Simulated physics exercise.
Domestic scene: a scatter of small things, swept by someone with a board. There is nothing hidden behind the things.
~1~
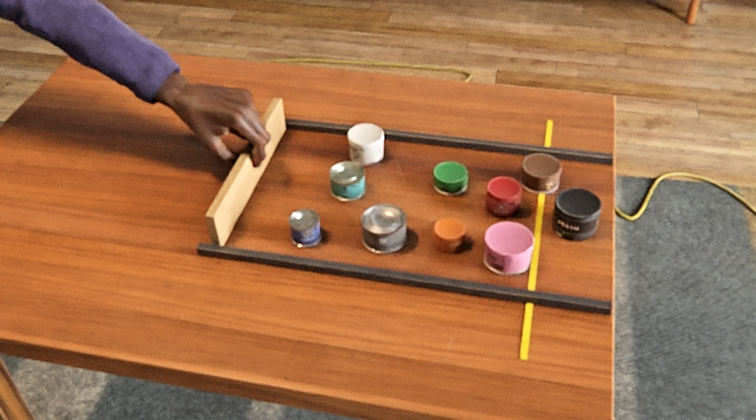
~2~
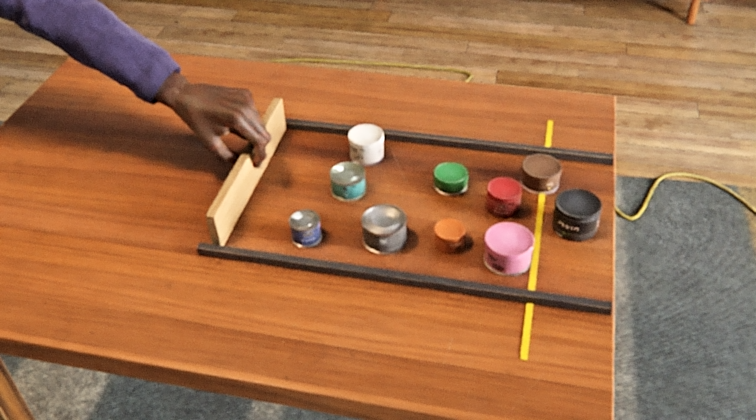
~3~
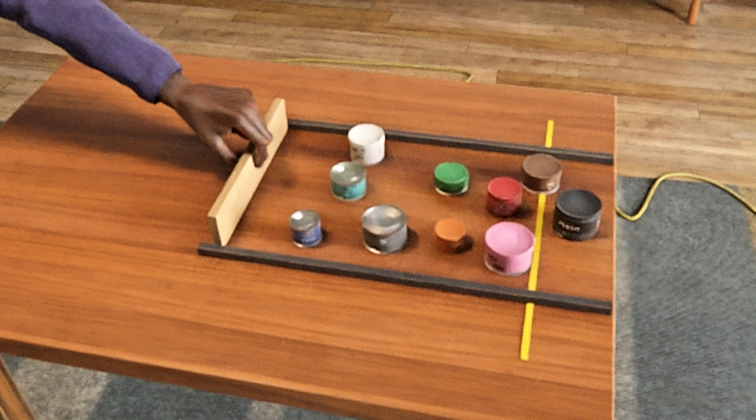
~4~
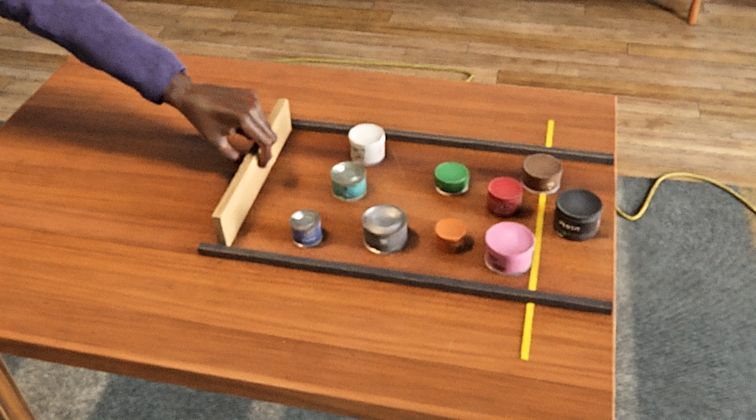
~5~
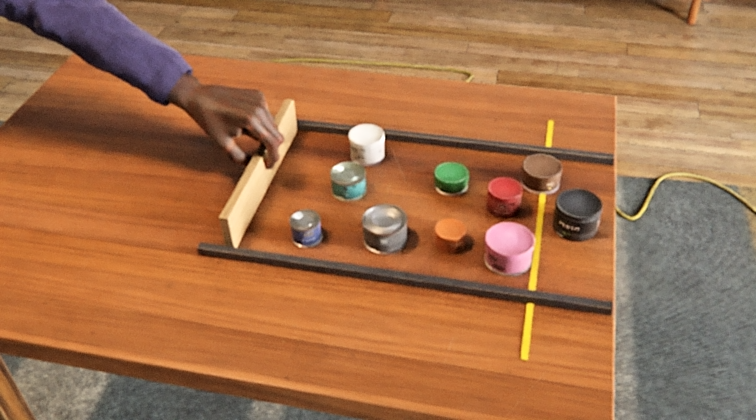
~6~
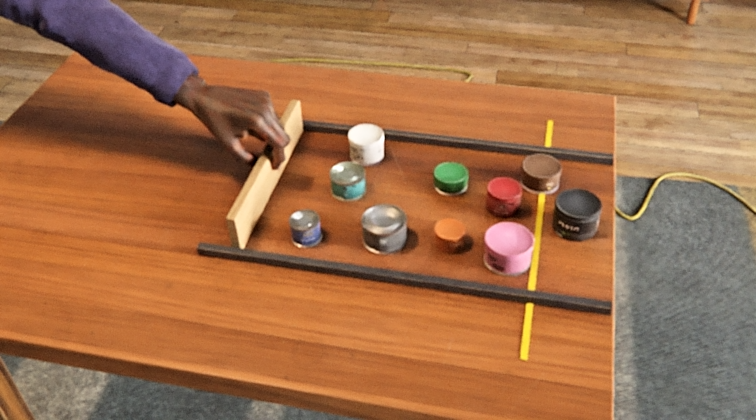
A wooden board, held upright by a hand in a purple sleeve, stays nearly still between two dark rails on a table, then slides slightly to the right. It draws nearer the blue tin, while the scattered colourful pots and tins stay where they are around the yellow tape.
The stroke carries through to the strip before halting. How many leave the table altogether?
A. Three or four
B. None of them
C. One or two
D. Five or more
Option C: One or two.
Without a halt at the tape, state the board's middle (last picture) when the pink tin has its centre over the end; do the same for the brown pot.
Around (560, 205), then around (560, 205).
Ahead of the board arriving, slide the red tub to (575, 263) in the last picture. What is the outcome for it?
From that start, the object then does not stay.
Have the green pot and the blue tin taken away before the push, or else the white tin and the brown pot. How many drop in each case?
You'd get 0 in the first case and 1 in the second one.
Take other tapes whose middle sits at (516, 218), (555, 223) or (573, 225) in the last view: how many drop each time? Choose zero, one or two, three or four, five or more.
Going through the three places in order, the answers are none; one or two; more than four.
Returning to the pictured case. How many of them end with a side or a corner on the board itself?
Count recorded: 5.
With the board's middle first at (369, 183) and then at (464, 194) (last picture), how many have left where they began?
So 4, and at the other place 8.
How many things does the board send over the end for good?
The number is 1.
A little later, none off yet; black tub at rest near (576, 215); brown pot at rest near (541, 174); pink tin at rest near (508, 249).
Next, none off yet; black tub moving near (584, 217); brown pot moving near (552, 174); pink tin shifted about its own width near (541, 260).
When it is over, the number that fall off is one or two; down, black tub.
